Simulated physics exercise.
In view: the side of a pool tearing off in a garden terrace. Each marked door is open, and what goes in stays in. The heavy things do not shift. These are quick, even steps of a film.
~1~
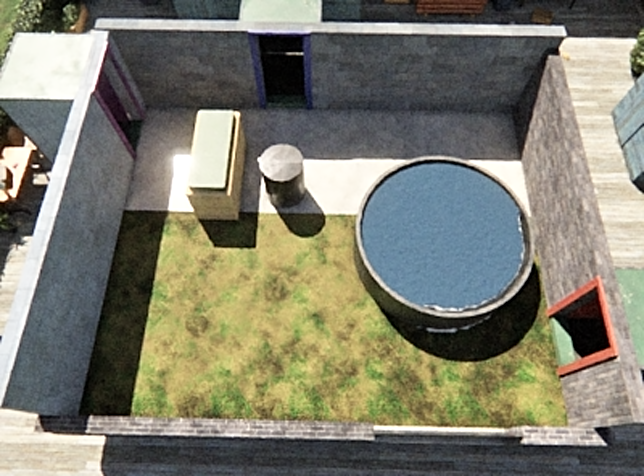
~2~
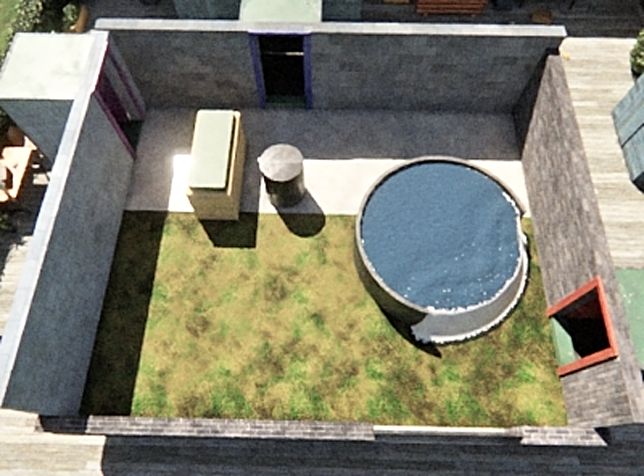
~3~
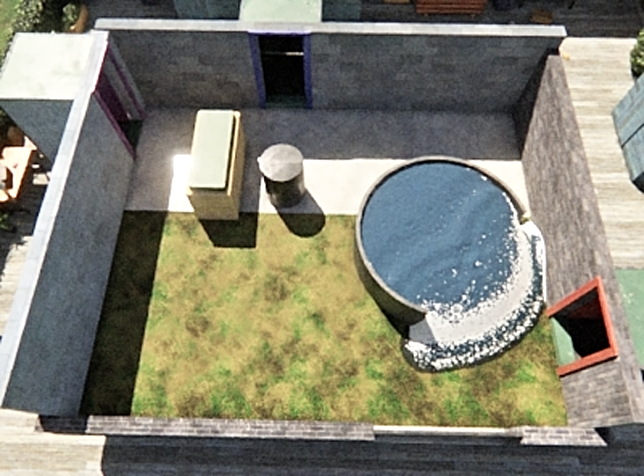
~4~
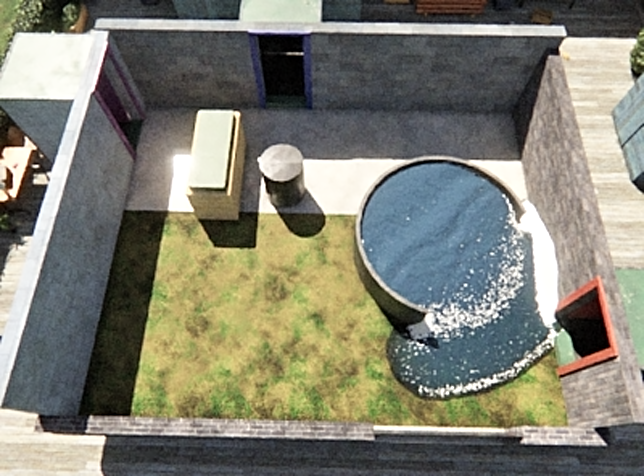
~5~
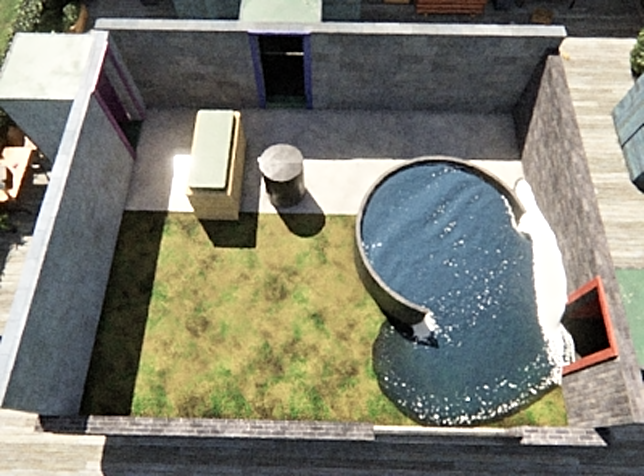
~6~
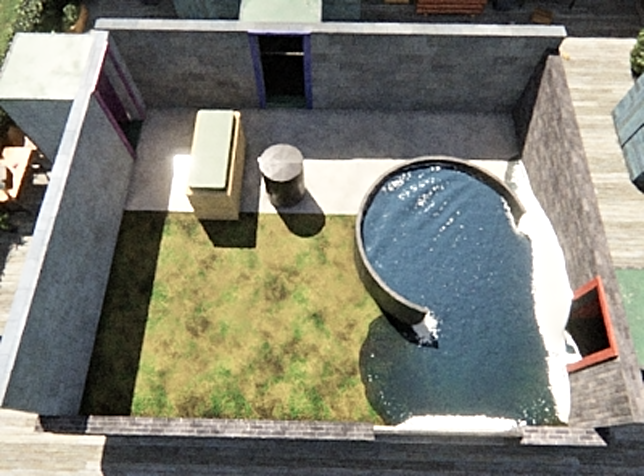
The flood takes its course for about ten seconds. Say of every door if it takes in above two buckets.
One by one: The red door lets in a lot; the purple door lets in a lot; the blue door admits no more than that.
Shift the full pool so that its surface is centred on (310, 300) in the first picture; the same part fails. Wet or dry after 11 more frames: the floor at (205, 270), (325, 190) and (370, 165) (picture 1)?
In turn: Dry, dry, no water.
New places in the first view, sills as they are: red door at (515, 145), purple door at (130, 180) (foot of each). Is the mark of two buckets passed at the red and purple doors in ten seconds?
Then: The red door is under, the purple door takes more.
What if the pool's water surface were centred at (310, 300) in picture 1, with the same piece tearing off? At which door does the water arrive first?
The door marked red.
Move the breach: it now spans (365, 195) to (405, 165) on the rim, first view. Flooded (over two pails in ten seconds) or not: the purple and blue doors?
One by one: Purple door is over; blue door lets more in.
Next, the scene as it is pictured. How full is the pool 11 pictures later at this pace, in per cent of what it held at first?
I make it 40 per cent.
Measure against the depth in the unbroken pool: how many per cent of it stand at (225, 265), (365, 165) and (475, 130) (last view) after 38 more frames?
In turn 8, 4 and 12 in a hundred.
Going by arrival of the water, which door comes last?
I say the purple-painted one.
A moment on, water covers 25 % of the floor; the red door over two buckets in, the purple door not reached, the blue door not reached.
Next, water covers 30 % of the floor; the red door far over two buckets in, the purple door not reached, the blue door not reached.
Then, water covers 55 % of the floor; the red door far over two buckets in, the purple door not reached, the blue door wet at the sill, nothing in.
Later, water covers 95 % of the floor; the red door far over two buckets in, the purple door not reached, the blue door wet at the sill, nothing in.
In the end, water covers 100 % of the floor; the red door far over two buckets in, the purple door over two buckets in, the blue door wet at the sill, nothing in.
